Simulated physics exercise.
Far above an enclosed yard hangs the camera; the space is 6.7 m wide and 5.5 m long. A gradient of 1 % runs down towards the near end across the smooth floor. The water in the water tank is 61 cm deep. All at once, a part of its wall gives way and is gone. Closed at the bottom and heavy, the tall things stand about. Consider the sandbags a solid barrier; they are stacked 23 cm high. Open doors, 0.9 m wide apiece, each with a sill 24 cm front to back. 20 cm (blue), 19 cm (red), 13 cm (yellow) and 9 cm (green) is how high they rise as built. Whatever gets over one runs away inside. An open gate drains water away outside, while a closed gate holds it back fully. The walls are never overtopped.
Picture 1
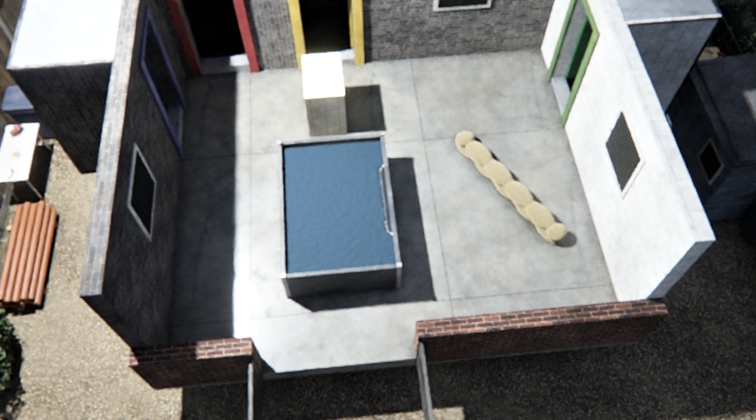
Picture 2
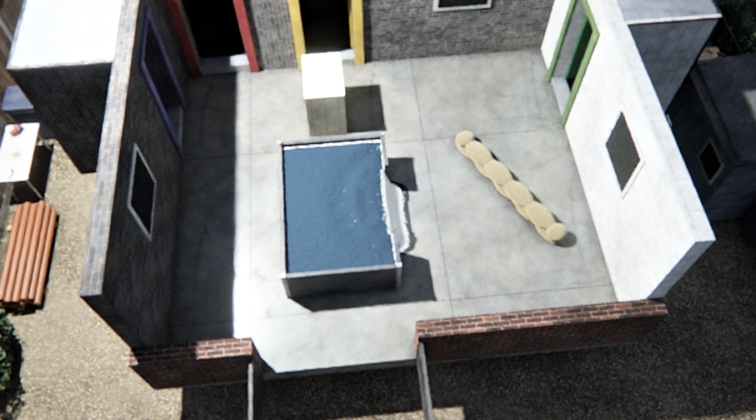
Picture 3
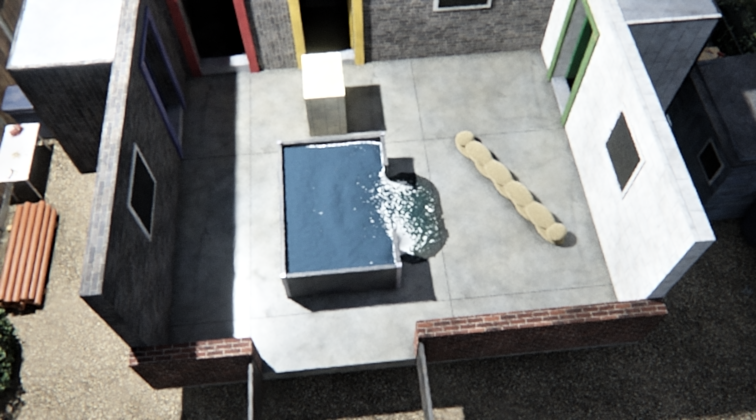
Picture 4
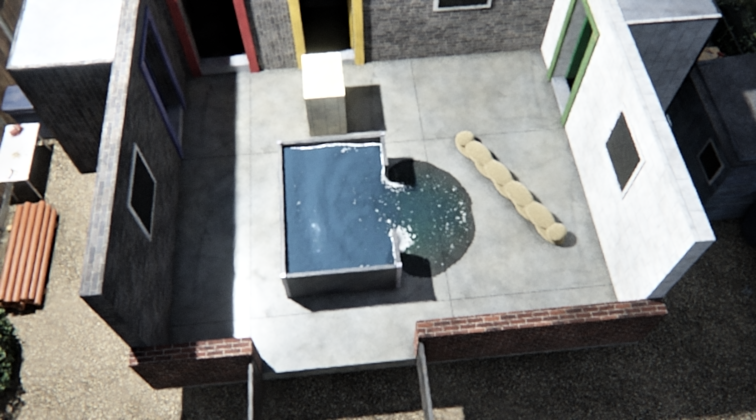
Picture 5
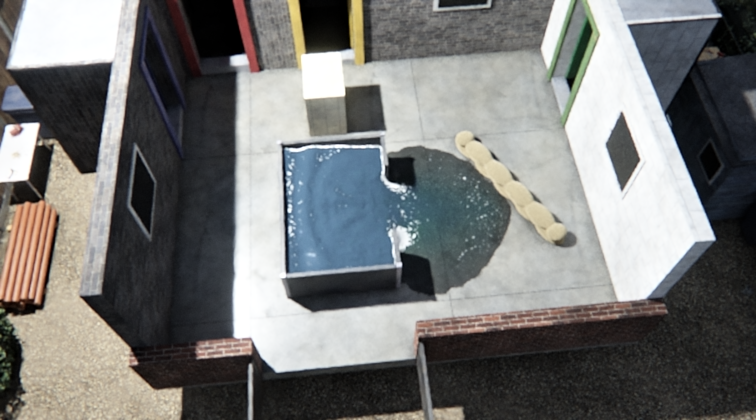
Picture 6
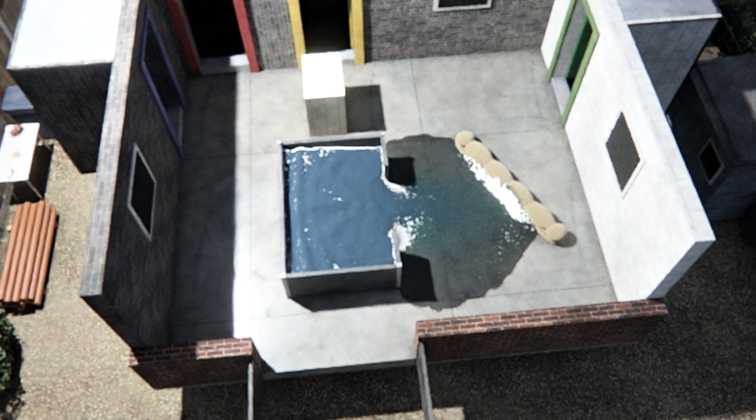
Water tank in a walled yard losing part of its right side, water pouring out and spreading across the floor to stacked sandbags.
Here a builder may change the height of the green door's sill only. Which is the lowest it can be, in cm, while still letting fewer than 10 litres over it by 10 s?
No lower than about 6.5 cm.
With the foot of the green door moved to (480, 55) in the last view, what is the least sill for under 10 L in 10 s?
It needs about 8.0 cm.
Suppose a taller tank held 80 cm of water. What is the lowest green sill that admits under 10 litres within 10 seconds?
Roughly 11.0 cm high.
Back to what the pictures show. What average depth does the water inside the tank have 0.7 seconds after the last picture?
I'd put it at some 40 centimetres on average.
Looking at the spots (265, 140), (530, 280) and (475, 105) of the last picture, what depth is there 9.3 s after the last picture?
Depth: About 5, 9, 6 cm.
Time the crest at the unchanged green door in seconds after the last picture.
Peak: Close to 7.5 s.
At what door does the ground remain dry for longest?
The answer is the blue door.
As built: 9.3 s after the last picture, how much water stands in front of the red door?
About 4.0 centimetres.
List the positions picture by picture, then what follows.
The first picture shows the water tank at (336, 204) is whole and still, 61 cm deep; the green door at (571, 61) is dry.
In the second picture, water pours out at (388, 212) and has run 0.3 m, to (409, 246); about 8 cm deep outside, 61 cm at the back.
In the third picture, the gap is at (388, 213), the front 0.8 m out at (442, 236); the back of the water tank holds 61 cm.
In the fourth picture, water pours out at (388, 213) and has run 1.3 m, to (470, 227); about 8 cm deep outside, 60 cm at the back.
In the fifth picture, water pours out at (388, 213) and has run 1.9 m, to (506, 217); about 6 cm deep outside, 52 cm at the back.
In the sixth picture, water pours out at (388, 213) and has run 2.3 m, to (531, 232); about 6 cm deep outside, 53 cm at the back; 2.2 m in a straight line remain to the green door at (571, 61).
Then, 0.7 s after the last picture water covers 25 % of the floor, deepest (36 cm) near (484, 188); it has not reached the green door.
Then, 2.3 s after the last picture water covers 40 % of the floor, deepest (31 cm) near (551, 328); 2 cm at the green door, 0 litres in over its 9 cm sill.
Then, 9.3 s after the last picture water covers 95 % of the floor, deepest (10 cm) near (539, 330); 6 cm at the green door, 2 litres in over its 9 cm sill.
At the green door as built, the water peaked near 9 cm, 7.3 s after the last picture.
Run again over the same 10 s with other heights there, 18 litres in over 5 cm, 7 litres over 7 cm. The limit of 10 litres is kept from about 6.5 cm up.
